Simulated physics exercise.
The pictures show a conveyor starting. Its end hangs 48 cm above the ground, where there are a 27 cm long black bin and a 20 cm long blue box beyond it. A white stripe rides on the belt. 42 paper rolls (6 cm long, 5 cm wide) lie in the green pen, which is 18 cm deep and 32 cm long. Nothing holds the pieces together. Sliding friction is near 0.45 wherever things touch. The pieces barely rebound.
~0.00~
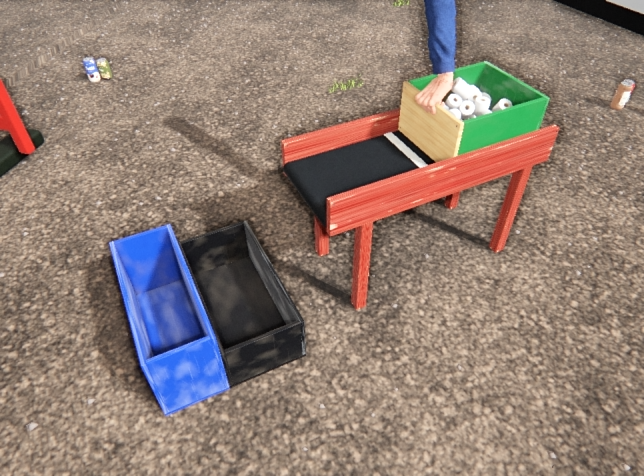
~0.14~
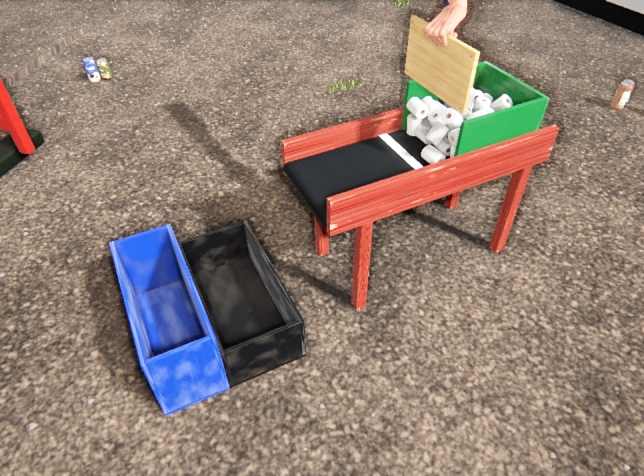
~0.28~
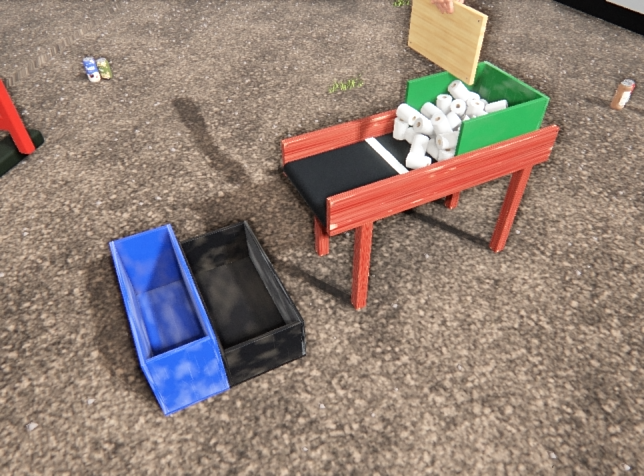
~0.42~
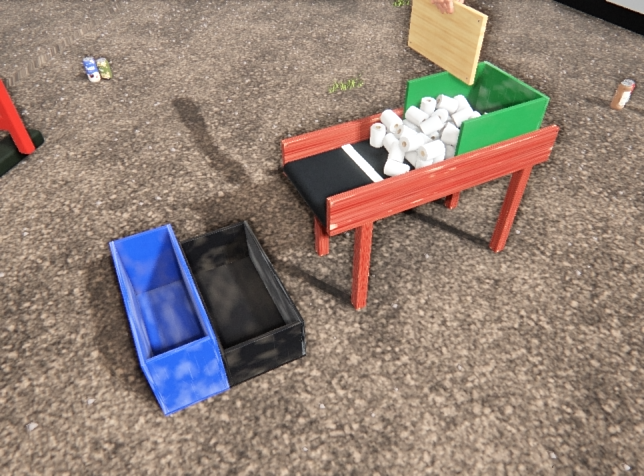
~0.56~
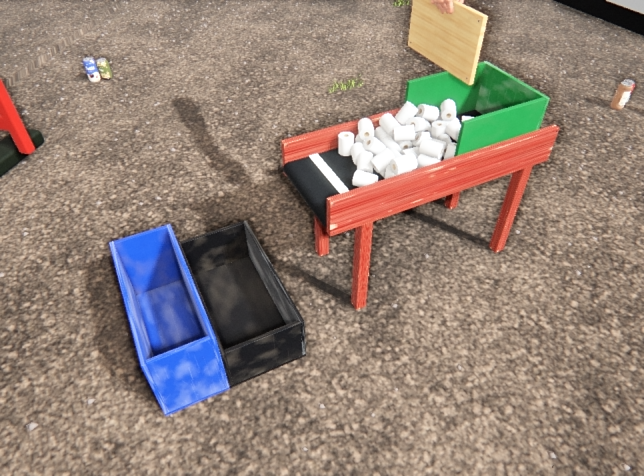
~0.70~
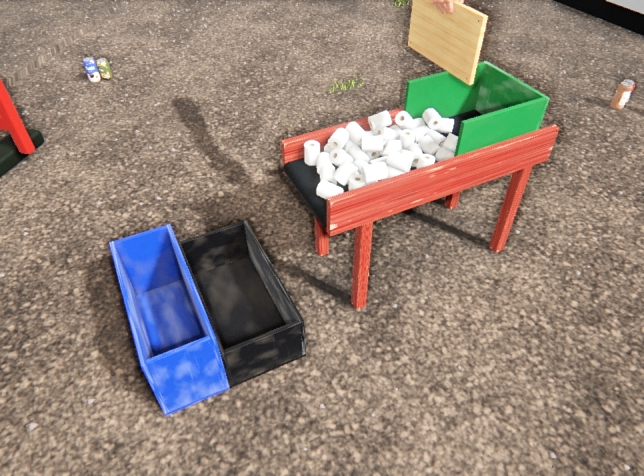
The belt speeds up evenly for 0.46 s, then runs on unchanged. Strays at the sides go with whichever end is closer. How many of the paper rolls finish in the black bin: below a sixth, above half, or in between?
In the end more than half of them are in the black bin.
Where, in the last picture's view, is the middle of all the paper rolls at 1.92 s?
Around (233, 308).
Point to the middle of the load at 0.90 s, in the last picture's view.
Around (333, 171).
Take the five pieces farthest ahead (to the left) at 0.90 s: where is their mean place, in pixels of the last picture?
At about (272, 207).
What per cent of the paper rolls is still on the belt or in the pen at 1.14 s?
Some 30 per cent.
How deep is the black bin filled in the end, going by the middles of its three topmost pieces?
Some 11 cm.
After 0.90 s, 1 still in the green pen, 31 on the belt and 10 in the air.
After 1.14 s, 9 in the black bin, 13 on the belt and 20 in the air.
After 1.48 s, 35 in the black bin, 1 on the belt and 6 in the air.
When it is over (at 1.92 s), 42 in the black bin. Asked share, 42 of 42, 100 per cent.
